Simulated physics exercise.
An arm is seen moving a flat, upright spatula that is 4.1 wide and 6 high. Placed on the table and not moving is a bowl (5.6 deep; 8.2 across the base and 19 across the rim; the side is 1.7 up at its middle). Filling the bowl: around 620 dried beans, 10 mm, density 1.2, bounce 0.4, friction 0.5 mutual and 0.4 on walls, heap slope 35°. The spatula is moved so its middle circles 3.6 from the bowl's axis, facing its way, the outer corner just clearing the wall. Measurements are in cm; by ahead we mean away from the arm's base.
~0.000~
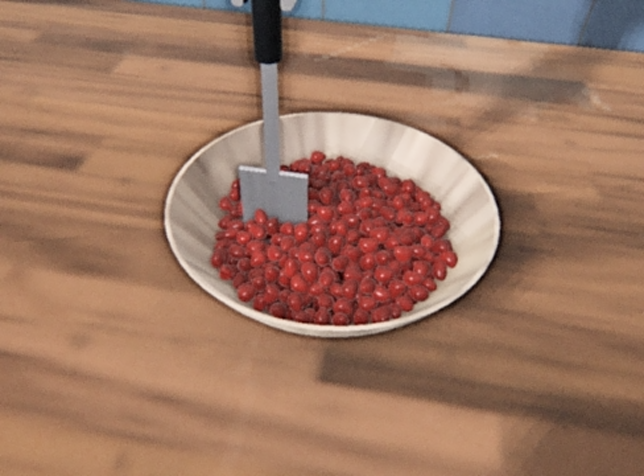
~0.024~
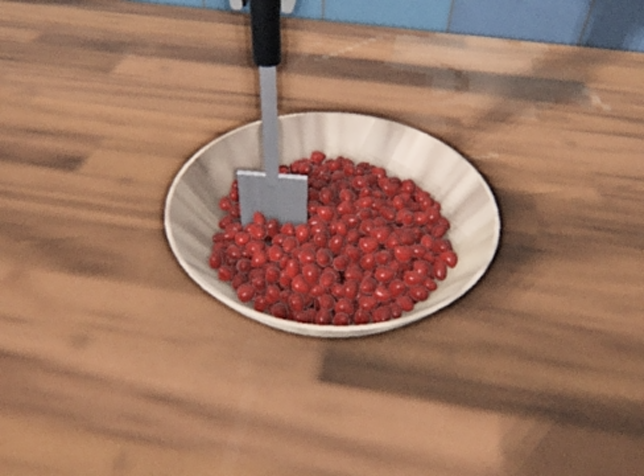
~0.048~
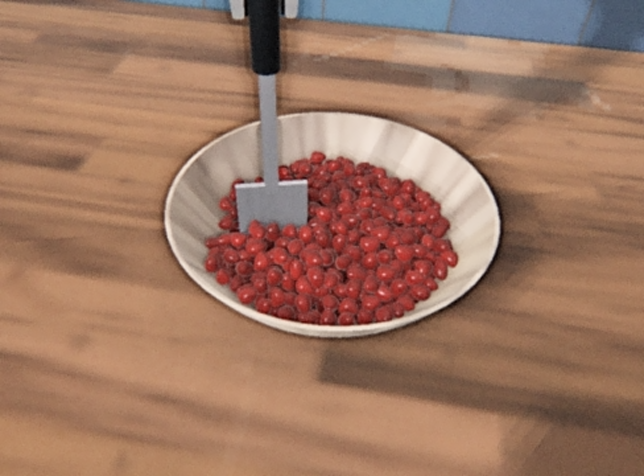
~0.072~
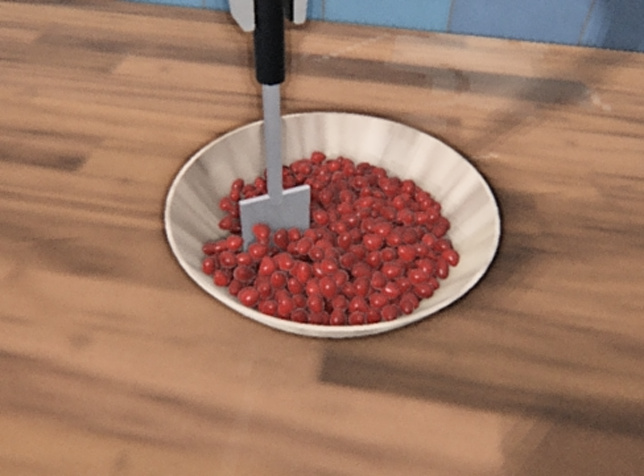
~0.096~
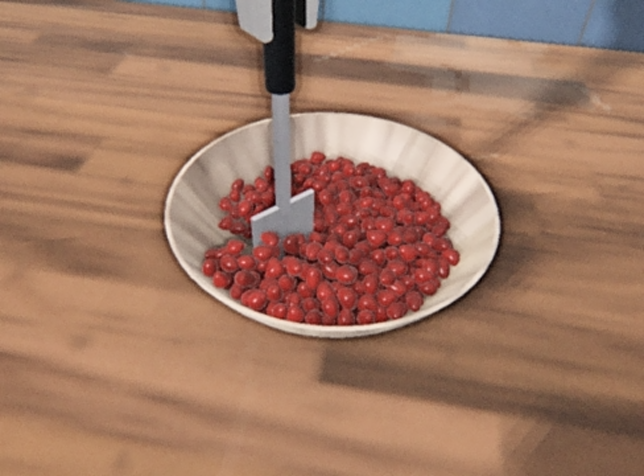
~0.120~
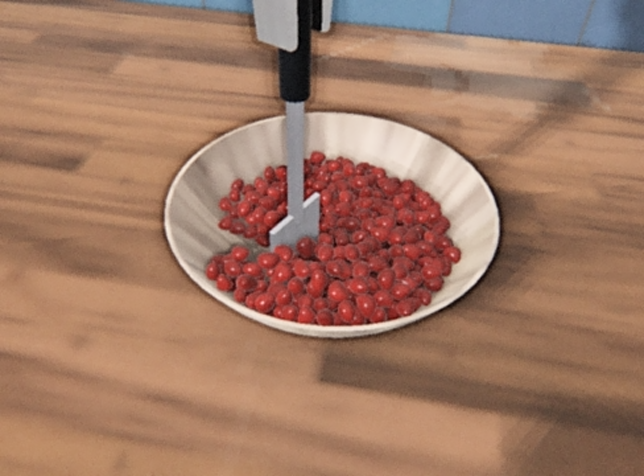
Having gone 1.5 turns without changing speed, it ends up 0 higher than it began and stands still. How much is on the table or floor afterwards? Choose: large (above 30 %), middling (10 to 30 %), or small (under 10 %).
Middling.
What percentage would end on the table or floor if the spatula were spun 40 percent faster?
My guess is about 40 per cent.
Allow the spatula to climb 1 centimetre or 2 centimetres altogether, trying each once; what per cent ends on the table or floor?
Try one: Around 20 %; try two: Around 10 %.
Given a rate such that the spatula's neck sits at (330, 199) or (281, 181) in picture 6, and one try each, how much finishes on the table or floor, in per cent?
About 40 % for one try and about 15 % for the other, in order.
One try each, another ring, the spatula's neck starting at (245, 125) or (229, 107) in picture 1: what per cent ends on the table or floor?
About 40 and 25 per cent.
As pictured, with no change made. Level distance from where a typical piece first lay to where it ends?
Something like 8 centimetres, give or take.
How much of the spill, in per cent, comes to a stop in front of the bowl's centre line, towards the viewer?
That share is about 50 per cent.
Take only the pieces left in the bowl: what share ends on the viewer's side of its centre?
Some 45 per cent.
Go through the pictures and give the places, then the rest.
In the first frame, the spatula neck at (272, 150), 0° round; upper third of the load around (340, 221), from x 220 to 450, top at y 155; 615 in the bowl.
In the second frame, the spatula neck at (271, 153), 5° round; upper third of the load around (340, 224), from x 215 to 450, top at y 155.
In the third frame, the spatula neck at (271, 162), 18° round; upper third of the load around (332, 232), from x 210 to 450, top at y 155.
In the fourth frame, the spatula neck at (274, 173), 34° round; upper third of the load around (332, 239), from x 210 to 450, top at y 155.
In the fifth frame, the spatula neck at (283, 182), 49° round; upper third of the load around (335, 248), from x 210 to 455, top at y 155.
In the sixth frame, the spatula neck at (296, 191), 65° round; upper third of the load around (342, 258), from x 215 to 455, top at y 155; 615 in the bowl.
After 0.41 s, 250° round, highest piece 9 above the table; 572 in the bowl, 26 on the table or floor, 17 in flight or on the tool.
After 0.69 s, 75° round, highest piece 8 above the table; 525 in the bowl, 82 on the table or floor, 8 in flight or on the tool.
After 1.03 s, 180° round, highest piece 6 above the table; 501 in the bowl, 114 on the table or floor.
After 1.73 s, 180° round, highest piece 6 above the table; 501 in the bowl, 114 on the table or floor.
In the end, 501 in the bowl, 114 on the table or floor. That is 19 % on the table or floor.
